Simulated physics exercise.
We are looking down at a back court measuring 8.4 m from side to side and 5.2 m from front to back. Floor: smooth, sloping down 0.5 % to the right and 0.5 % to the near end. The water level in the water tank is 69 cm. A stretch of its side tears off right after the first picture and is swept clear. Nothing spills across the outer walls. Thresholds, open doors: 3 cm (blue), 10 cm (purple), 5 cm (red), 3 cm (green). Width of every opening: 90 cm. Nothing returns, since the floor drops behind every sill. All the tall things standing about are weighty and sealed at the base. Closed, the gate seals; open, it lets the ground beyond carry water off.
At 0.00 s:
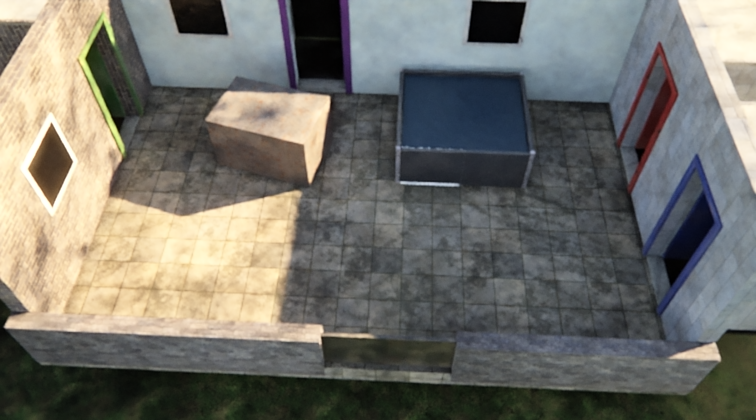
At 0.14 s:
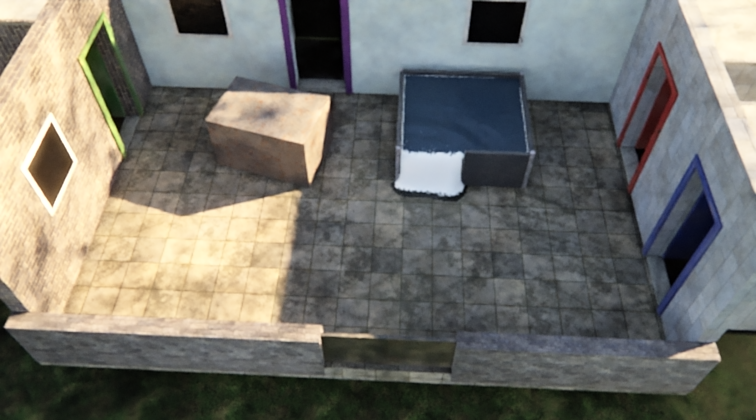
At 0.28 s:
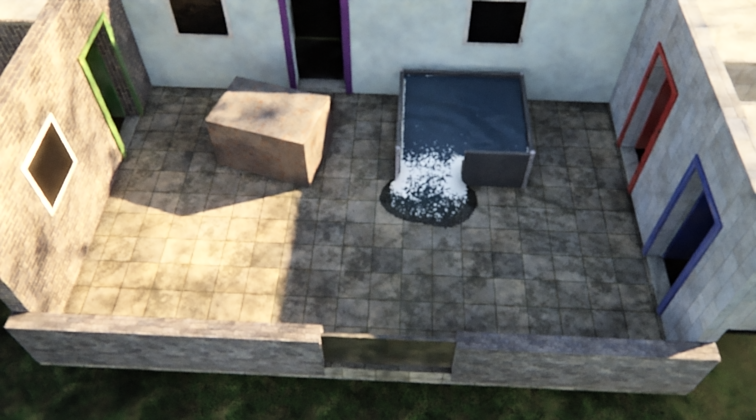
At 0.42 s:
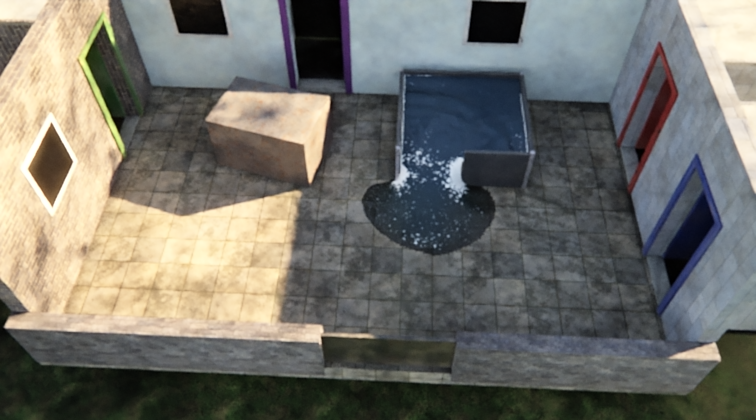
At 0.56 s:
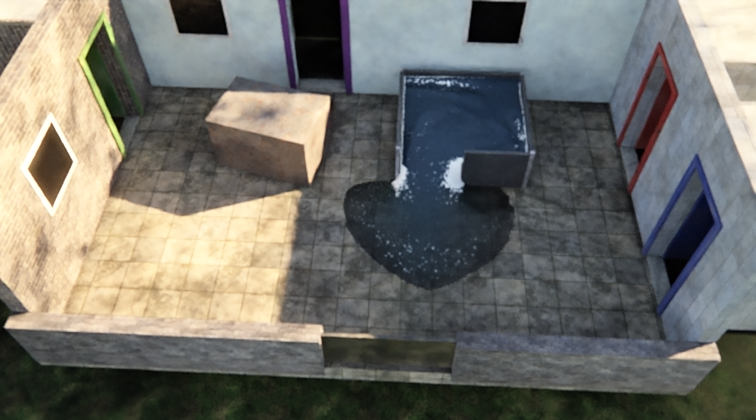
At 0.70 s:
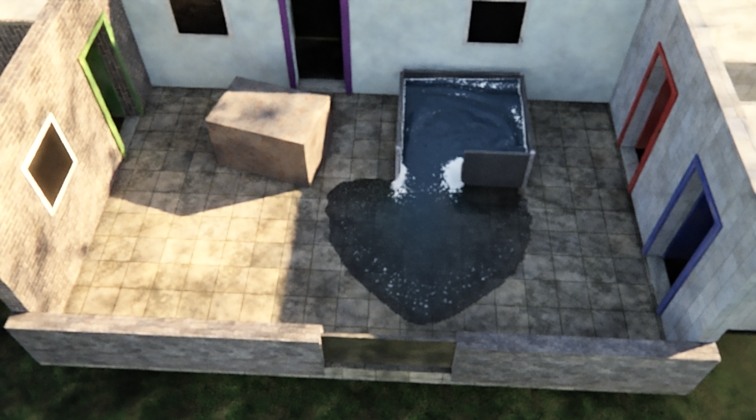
Water bursting through a gap in a tank's front side and spreading in a dark pool across a walled courtyard's tiled floor.
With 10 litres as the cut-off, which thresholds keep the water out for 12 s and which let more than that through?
In order: The blue door will see too much water come in; the purple door will see an amount within the limit come in; the red door will see too much water come in; the green door will see too much water come in.
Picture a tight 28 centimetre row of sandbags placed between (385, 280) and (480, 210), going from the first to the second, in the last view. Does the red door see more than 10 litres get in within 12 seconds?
Well, at red the limit is respected.
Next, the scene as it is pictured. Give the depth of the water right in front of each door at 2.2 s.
Door by door in cm, blue shows 0, purple shows 0, red shows 0, green shows 0.
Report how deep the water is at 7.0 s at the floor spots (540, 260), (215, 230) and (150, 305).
Roughly 2, 4, 9 cm.
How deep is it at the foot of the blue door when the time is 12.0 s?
Some 6.5 centimetres of depth.
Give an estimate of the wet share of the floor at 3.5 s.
Near 45 per cent is wet.
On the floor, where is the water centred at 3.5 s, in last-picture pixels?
At about (412, 231).
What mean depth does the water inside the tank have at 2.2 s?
It averages close to 37 centimetres.
After 1.4 s water covers 30 % of the floor and is deepest (36 cm) near (424, 191); blue door not reached, purple door not reached, red door not reached, green door not reached.
After 2.2 s water covers 35 % of the floor and is deepest (28 cm) near (382, 353); blue door not reached, purple door not reached, red door not reached, green door not reached.
After 3.5 s water covers 45 % of the floor and is deepest (24 cm) near (665, 367); blue door 10 cm at the sill, 7 L in, purple door not reached, red door not reached, green door not reached.
After 7.0 s water covers 85 % of the floor and is deepest (13 cm) near (638, 366); blue door 9 cm at the sill, 91 L in, purple door not reached, red door 4 cm at the sill, 0 L in, green door 4 cm at the sill, 0 L in.
After 12.0 s water covers 100 % of the floor and is deepest (10 cm) near (618, 216); blue door 7 cm at the sill, 148 L in, purple door 3 cm at the sill, 0 L in, red door 9 cm at the sill, 21 L in, green door 7 cm at the sill, 20 L in.
